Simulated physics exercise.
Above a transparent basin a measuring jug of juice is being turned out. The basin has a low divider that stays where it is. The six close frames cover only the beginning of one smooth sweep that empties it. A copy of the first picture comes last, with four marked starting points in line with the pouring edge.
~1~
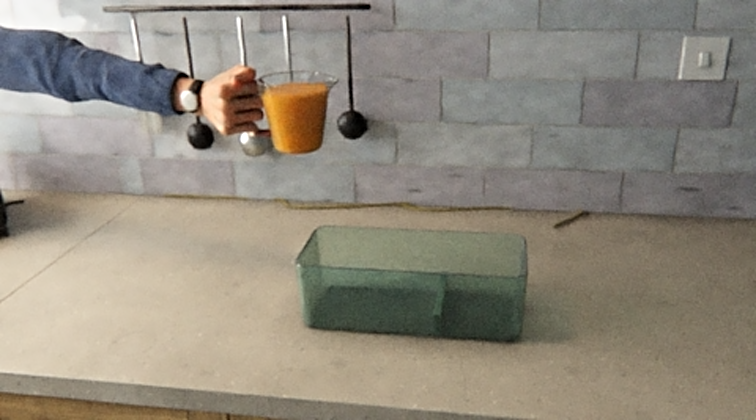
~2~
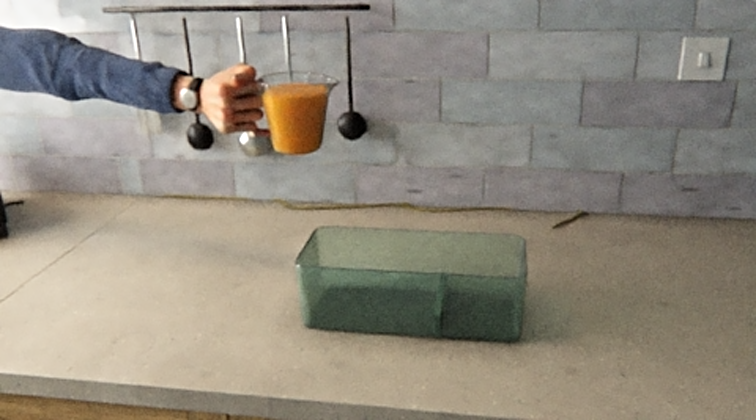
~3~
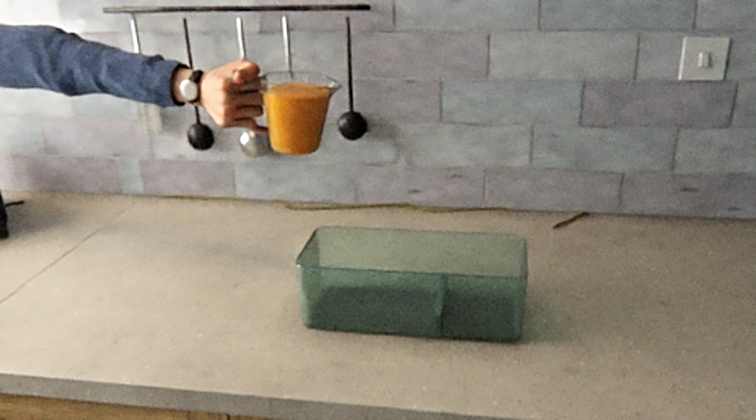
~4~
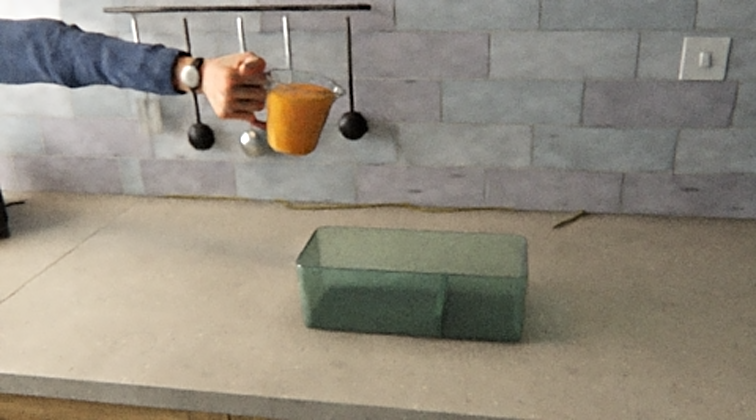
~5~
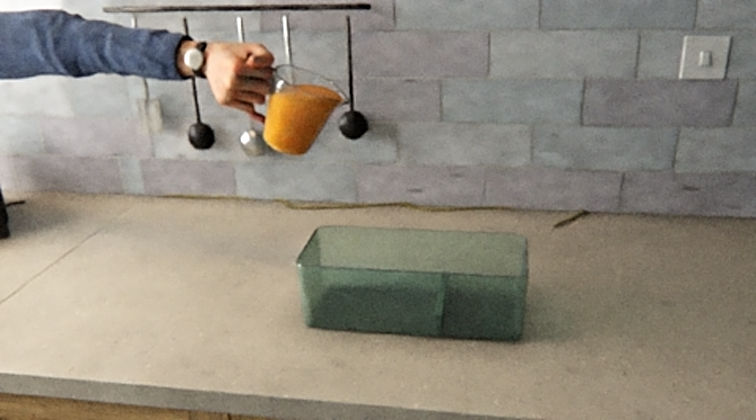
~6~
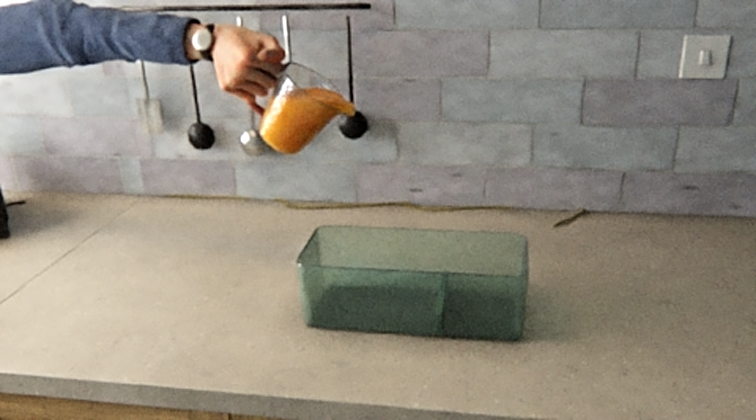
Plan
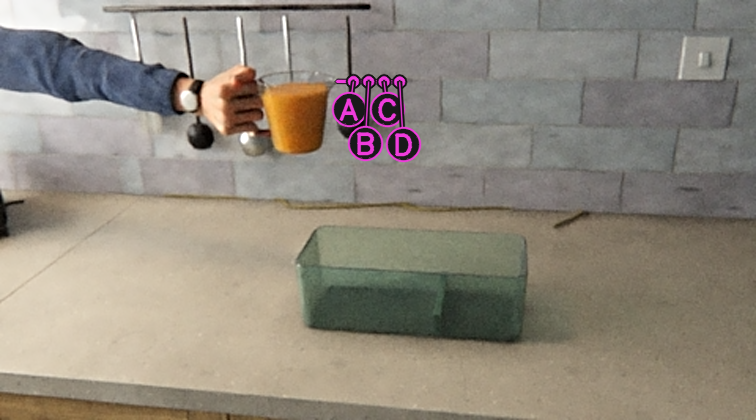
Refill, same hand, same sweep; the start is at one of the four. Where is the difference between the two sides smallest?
D works best here.
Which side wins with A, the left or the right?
The left side.
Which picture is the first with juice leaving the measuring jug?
Picture 6.
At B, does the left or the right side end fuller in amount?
More ends on the left.
In magenta, A at (353, 81); B at (368, 81); C at (384, 81); D at (399, 81).
With A, about 83 % ends left of the wall and 10 % right of it; 7 % is lost outside.
With B, about 82 % ends left of the wall and 10 % right of it; 8 % is lost outside.
With C, about 64 % ends left of the wall and 27 % right of it; 8 % is lost outside.
With D, about 49 % ends left of the wall and 47 % right of it; 4 % is lost outside.
